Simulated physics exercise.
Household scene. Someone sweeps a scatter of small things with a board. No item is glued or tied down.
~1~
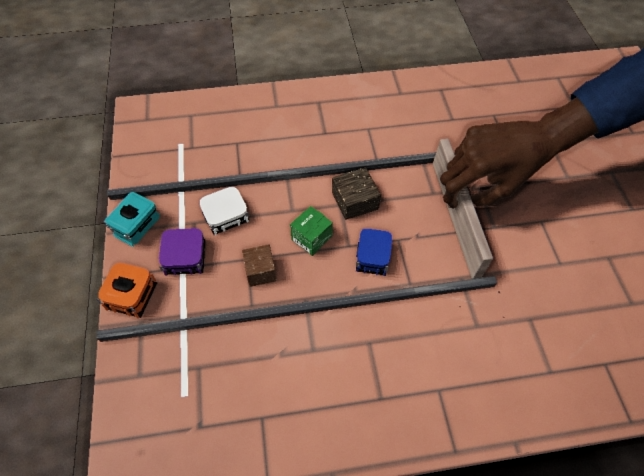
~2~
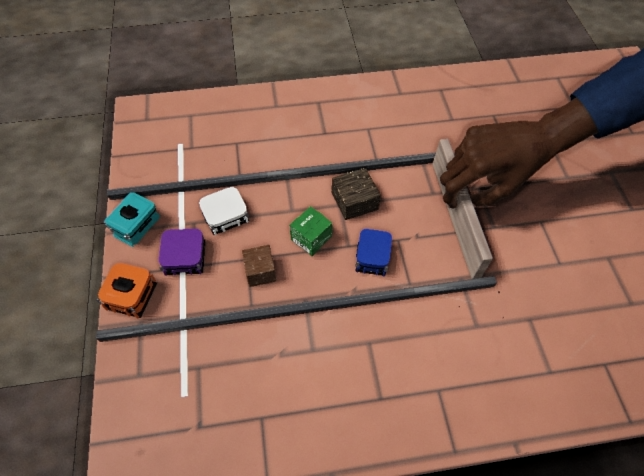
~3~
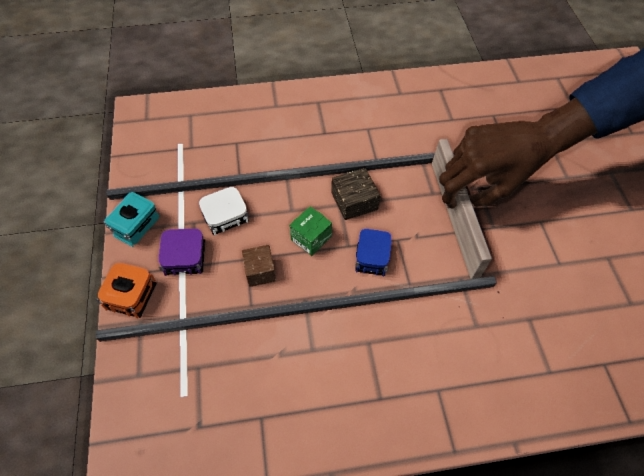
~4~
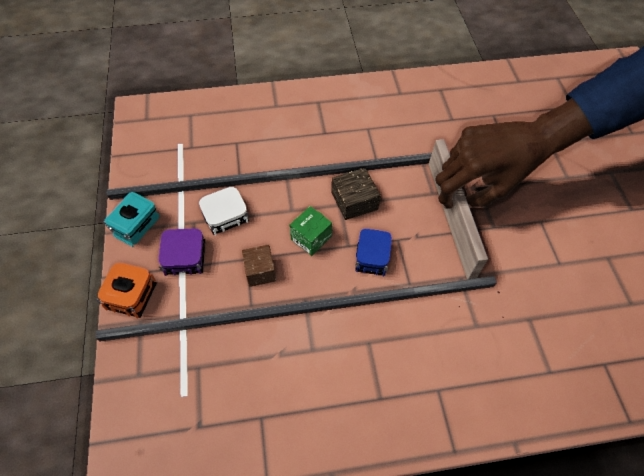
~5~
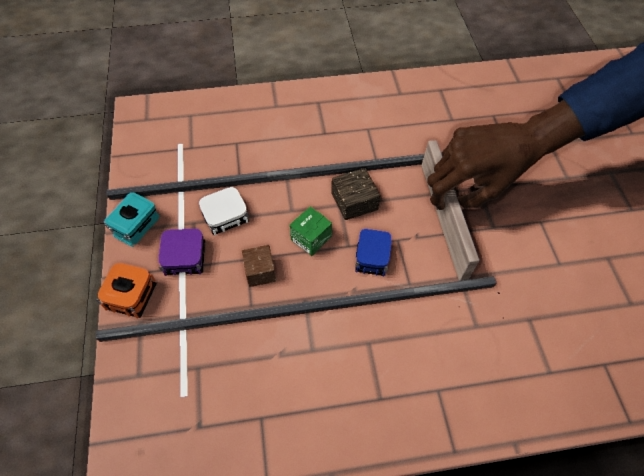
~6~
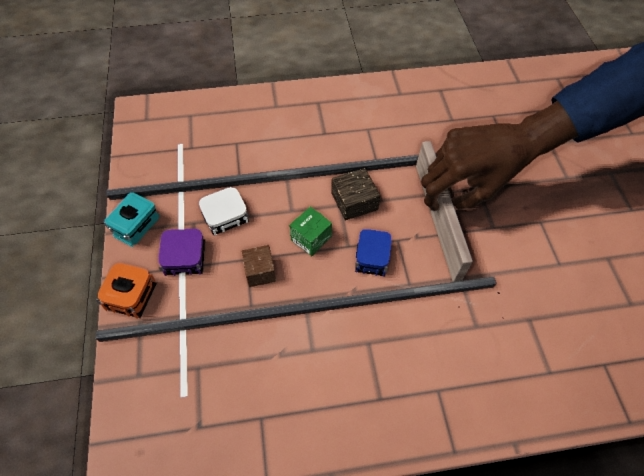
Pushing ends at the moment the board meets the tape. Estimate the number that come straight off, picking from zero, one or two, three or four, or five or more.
My estimate is one or two.
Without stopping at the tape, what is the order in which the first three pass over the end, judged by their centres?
The order is the turquoise case, the orange case, then the purple case.
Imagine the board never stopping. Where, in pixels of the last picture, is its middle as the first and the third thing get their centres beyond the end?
About (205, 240) and about (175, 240).
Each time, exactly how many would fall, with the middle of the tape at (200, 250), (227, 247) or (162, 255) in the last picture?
Result per try: 1; 0; 3.
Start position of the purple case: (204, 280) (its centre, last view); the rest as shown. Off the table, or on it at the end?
It stays put.
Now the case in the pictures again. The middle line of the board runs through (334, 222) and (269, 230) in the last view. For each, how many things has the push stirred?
Well, it's 3 at the first one and 5 at the second.
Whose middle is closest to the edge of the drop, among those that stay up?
It's the orange case.
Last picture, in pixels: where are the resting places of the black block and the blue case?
The black block settles near (160, 215); as for the blue case, near (165, 283).
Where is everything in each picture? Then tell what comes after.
Orange case (128, 290); turquoise case (134, 220); purple case (183, 252); board (460, 206); tape (183, 252), in the first picture.
Turquoise case (134, 220); blue case (373, 253), in the second picture.
Purple case (183, 252); green box (311, 231), in the third picture.
Orange case (128, 290); brown block (259, 266), in the fourth picture.
Turquoise case (133, 219); white case (224, 211), in the fifth picture.
Orange case (127, 290); turquoise case (133, 220); purple case (183, 252); board (442, 209); tape (182, 252), in the sixth picture.
A little later, none off yet; orange case at rest near (127, 290); turquoise case at rest near (133, 220); purple case at rest near (183, 252).
When it is over, the number that fall off is one or two; down, turquoise case.
